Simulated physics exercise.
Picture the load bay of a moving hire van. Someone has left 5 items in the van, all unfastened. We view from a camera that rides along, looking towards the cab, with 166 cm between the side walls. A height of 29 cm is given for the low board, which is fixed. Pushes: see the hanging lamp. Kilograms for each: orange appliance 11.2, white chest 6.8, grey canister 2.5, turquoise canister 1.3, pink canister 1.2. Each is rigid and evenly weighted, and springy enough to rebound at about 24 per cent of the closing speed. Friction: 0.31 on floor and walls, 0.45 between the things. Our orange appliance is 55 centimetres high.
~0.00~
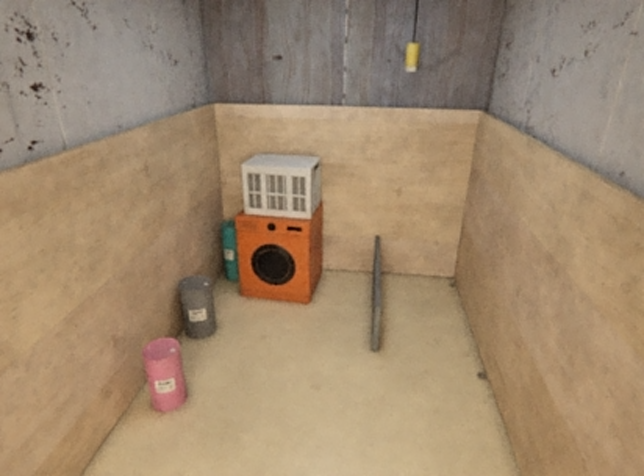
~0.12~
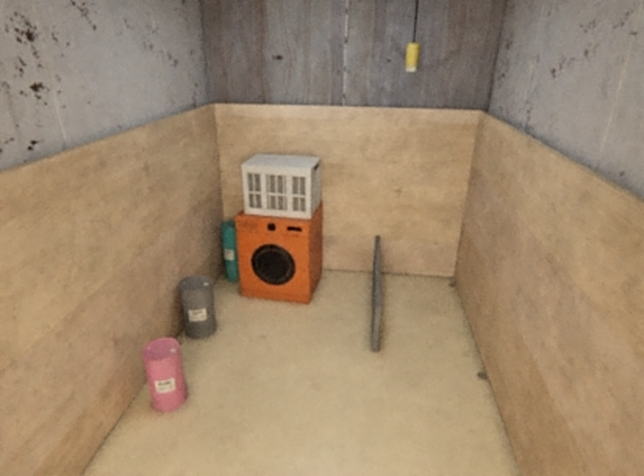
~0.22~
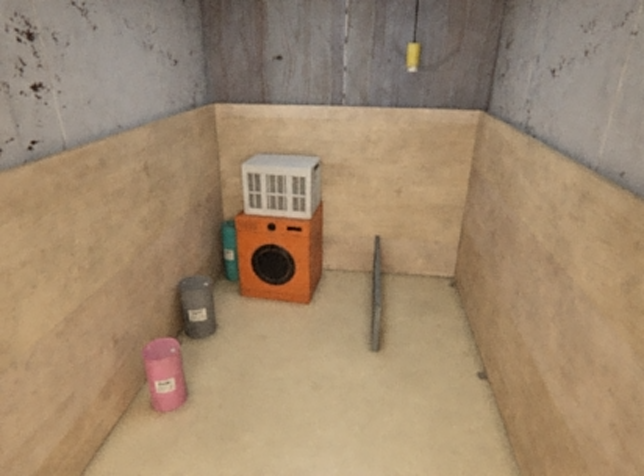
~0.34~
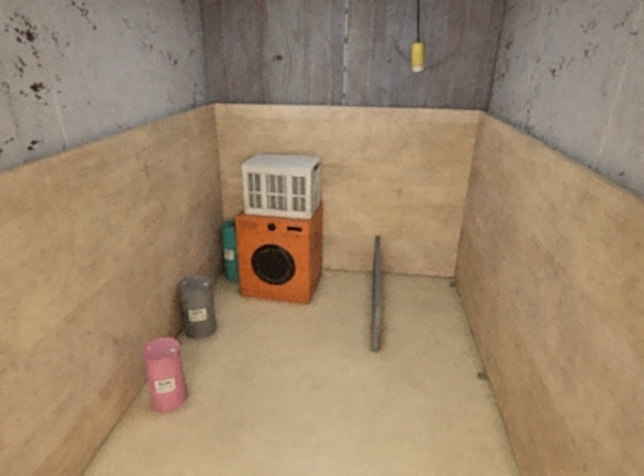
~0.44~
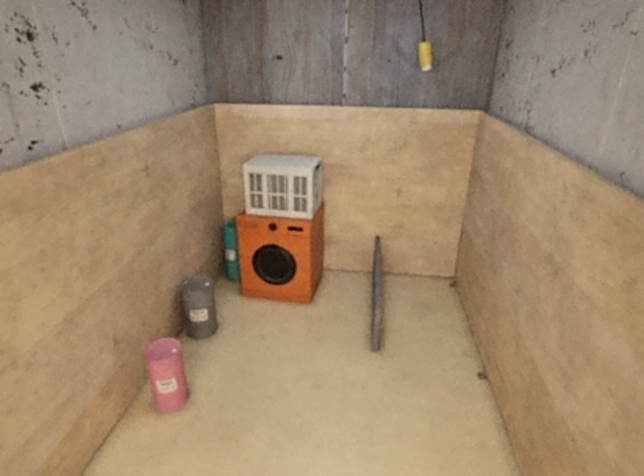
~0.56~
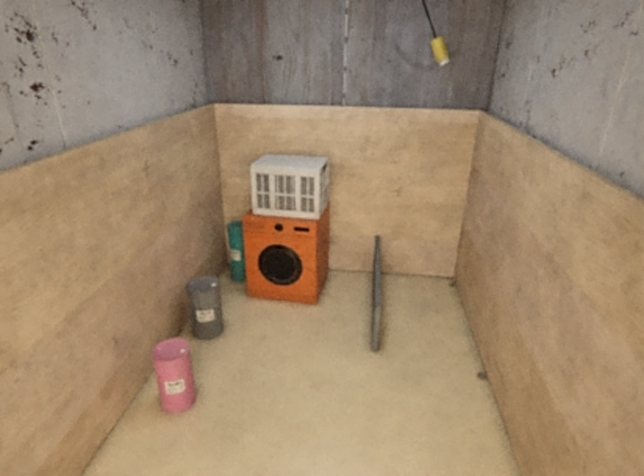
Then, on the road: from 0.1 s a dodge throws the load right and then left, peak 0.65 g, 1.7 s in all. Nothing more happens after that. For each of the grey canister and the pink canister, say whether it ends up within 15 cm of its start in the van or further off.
The grey canister stays within, the pink canister stays within.
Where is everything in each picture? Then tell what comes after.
In the first frame, smooth; grey canister (198, 307); pink canister (166, 375).
In the second frame, smooth; turquoise canister (234, 251); orange appliance (282, 248).
In the third frame, push 0.18 g right; white chest (283, 185); turquoise canister (234, 251).
In the fourth frame, push 0.37 g right; orange appliance (282, 248); white chest (283, 185).
In the fifth frame, push 0.52 g right; turquoise canister (235, 251); orange appliance (283, 248).
In the sixth frame, push 0.60 g right; grey canister (206, 308) shifted 4 cm; pink canister (175, 375) shifted 4 cm.
Around 0.76 s, push 0.29 g right; grey canister shifted 18 cm near (229, 309); pink canister shifted 18 cm near (204, 378); white chest shifted 20 cm.
Around 0.96 s, smooth; pink canister shifted 30 cm near (232, 381); grey canister shifted 30 cm near (251, 311); white chest shifted 35 cm.
Around 1.56 s, push 0.37 g left; pink canister shifted 19 cm near (206, 378); grey canister shifted 19 cm near (231, 309); turquoise canister at 3° to upright.
Around 1.76 s, push 0.06 g left; pink canister shifted 5 cm near (176, 375); grey canister shifted 5 cm near (206, 307); turquoise canister at 18° to upright.
Finally (3.6 s), all 5 still in place (within 15 cm). In the last view, grey canister near (197, 307), pink canister near (164, 374).
